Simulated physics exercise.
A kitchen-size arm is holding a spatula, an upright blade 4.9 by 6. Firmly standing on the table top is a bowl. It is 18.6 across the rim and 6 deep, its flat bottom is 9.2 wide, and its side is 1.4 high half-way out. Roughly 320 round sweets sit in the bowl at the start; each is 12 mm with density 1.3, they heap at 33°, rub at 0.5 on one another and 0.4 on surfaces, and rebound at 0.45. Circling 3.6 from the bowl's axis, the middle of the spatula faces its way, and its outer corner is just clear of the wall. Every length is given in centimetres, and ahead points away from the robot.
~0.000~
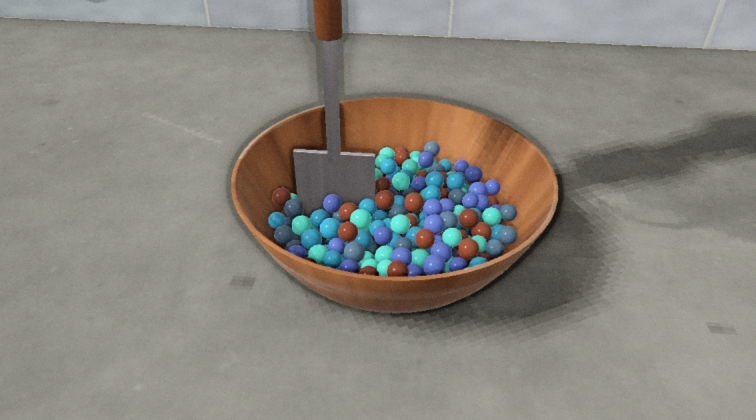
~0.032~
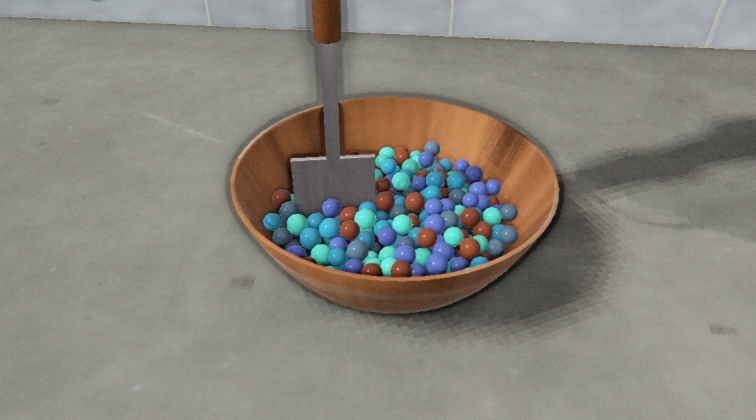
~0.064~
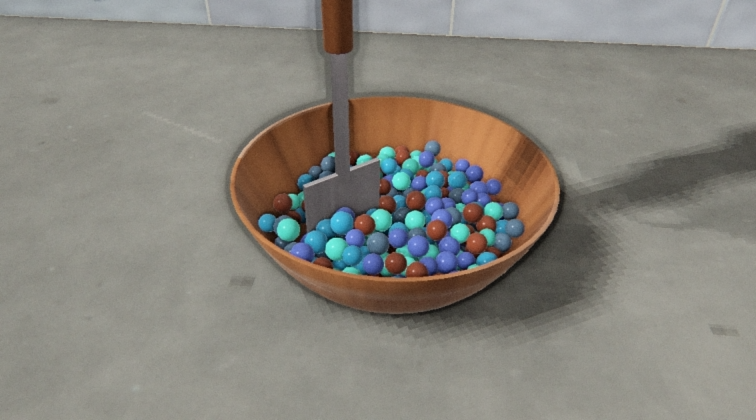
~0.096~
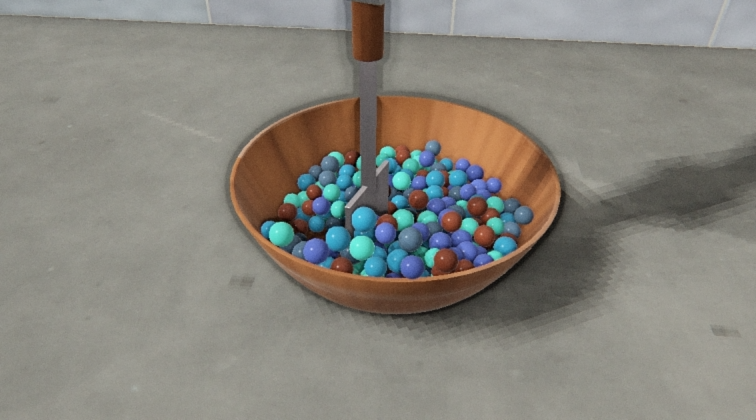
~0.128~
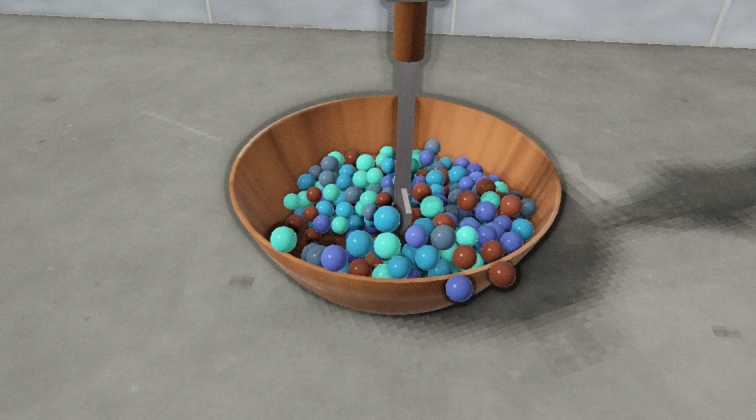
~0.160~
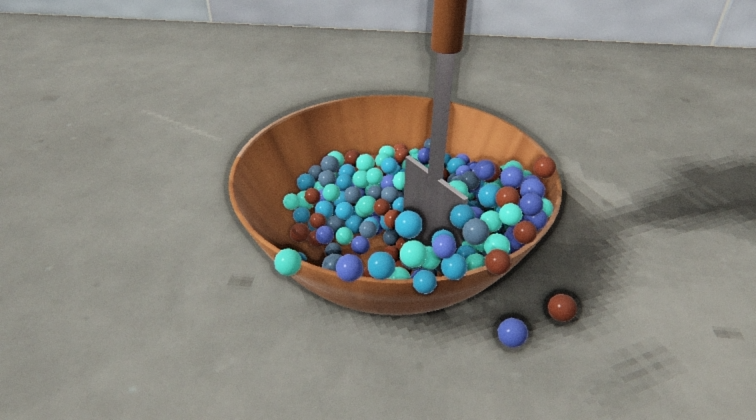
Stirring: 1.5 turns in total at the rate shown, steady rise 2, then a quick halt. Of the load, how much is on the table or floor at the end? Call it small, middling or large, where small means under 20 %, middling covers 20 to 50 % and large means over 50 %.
I would call it middling.
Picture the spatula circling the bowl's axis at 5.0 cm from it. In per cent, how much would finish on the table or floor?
Around 25 in a hundred, in that case.
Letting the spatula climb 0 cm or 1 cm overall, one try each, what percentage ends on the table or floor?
Try one: Around 40 %; try two: Around 35 %.
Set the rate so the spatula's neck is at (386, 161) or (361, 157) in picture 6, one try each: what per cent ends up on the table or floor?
So, roughly 15 percent the first time and 5 percent the second.
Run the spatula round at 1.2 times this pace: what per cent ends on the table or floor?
40 %.
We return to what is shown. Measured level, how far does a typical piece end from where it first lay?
8 centimetres.
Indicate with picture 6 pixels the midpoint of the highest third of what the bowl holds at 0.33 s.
I'd point to somewhere close to (352, 126).
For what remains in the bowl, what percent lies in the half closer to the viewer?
I'd put it at roughly 50 per cent.
After 0.33 s, 287° round, highest piece 9 above the table; 262 in the bowl, 23 on the table or floor, 36 in flight or on the tool.
After 0.49 s, 83° round, highest piece 8 above the table; 233 in the bowl, 80 on the table or floor, 8 in flight or on the tool.
After 0.78 s, 180° round, highest piece 5 above the table; 227 in the bowl, 94 on the table or floor.
After 1.48 s, 180° round, highest piece 5 above the table; 227 in the bowl, 94 on the table or floor.
At rest, 227 in the bowl, 94 on the table or floor. That is 29 % on the table or floor.
